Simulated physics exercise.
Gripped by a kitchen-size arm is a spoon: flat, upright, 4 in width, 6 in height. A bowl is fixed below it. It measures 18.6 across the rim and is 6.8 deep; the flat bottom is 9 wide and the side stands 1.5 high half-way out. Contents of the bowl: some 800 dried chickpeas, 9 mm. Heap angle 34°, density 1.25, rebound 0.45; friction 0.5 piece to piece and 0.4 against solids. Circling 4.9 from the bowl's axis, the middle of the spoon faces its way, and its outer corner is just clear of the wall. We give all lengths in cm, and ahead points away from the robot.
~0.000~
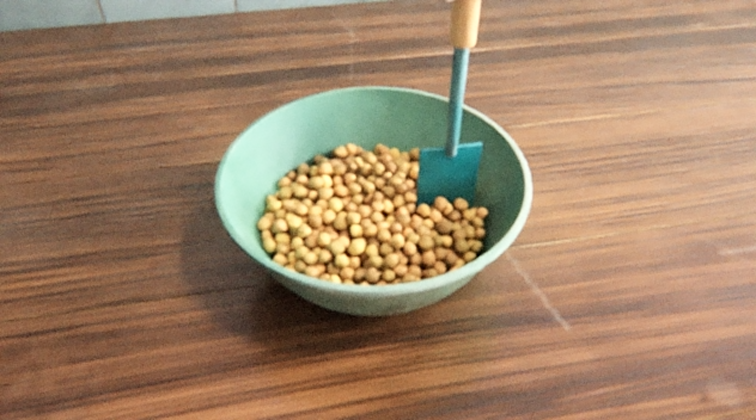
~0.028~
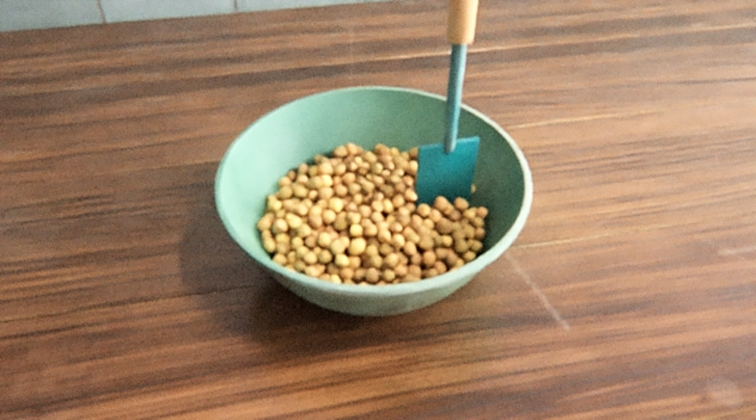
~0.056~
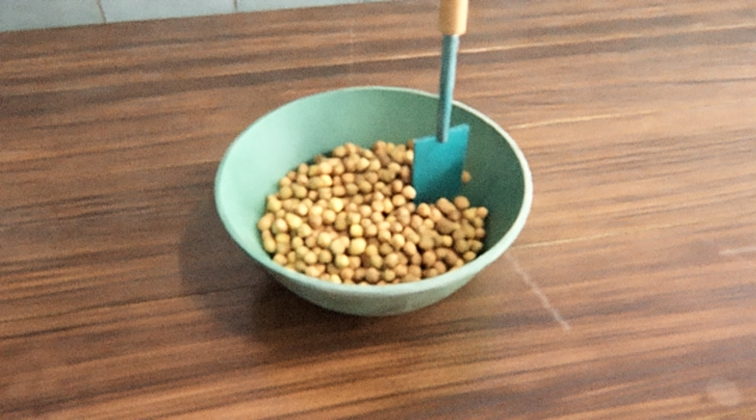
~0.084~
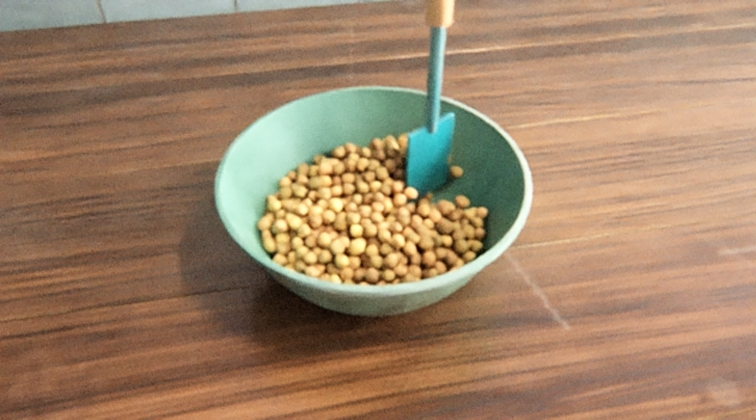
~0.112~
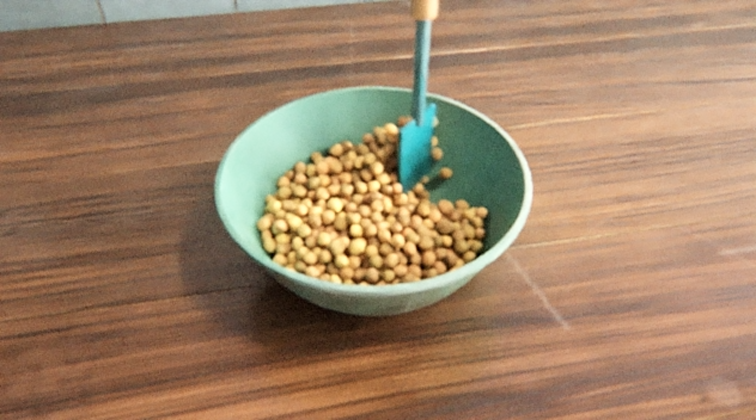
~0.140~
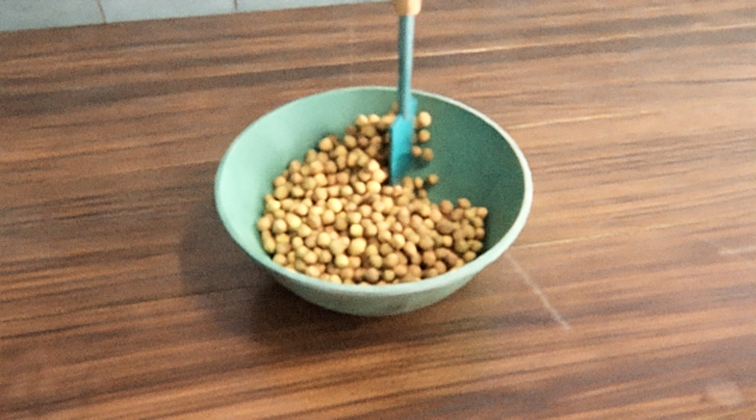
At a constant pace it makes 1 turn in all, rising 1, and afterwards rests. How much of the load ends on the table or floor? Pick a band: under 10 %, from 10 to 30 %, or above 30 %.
Under 10 %.
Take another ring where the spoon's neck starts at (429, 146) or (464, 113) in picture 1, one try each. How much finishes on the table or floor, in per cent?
0 and 5 %.
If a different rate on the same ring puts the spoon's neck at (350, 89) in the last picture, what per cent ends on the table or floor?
It comes to around 20 percent.
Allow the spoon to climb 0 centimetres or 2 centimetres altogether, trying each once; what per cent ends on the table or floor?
5 % and 0 %.
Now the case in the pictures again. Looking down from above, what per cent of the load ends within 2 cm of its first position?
Around 30 in a hundred, roughly.
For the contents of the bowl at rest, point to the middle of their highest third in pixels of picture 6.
Centre of top third: Approx. (410, 177).
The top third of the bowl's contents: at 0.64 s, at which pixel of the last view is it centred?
(443, 228).
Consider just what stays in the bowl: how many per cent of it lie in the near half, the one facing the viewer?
Near 40 per cent of what stays in the bowl.
After 0.39 s, 174° round, highest piece 9 above the table; 791 in the bowl, 1 on the table or floor, 5 in flight or on the tool.
After 0.64 s, 292° round, highest piece 9 above the table; 759 in the bowl, 30 on the table or floor, 8 in flight or on the tool.
After 0.97 s, 0° round, highest piece 6 above the table; 752 in the bowl, 44 on the table or floor, 1 in flight or on the tool.
After 1.67 s, 0° round, highest piece 6 above the table; 752 in the bowl, 45 on the table or floor.
In the end, 752 in the bowl, 45 on the table or floor. That is 6 % on the table or floor.
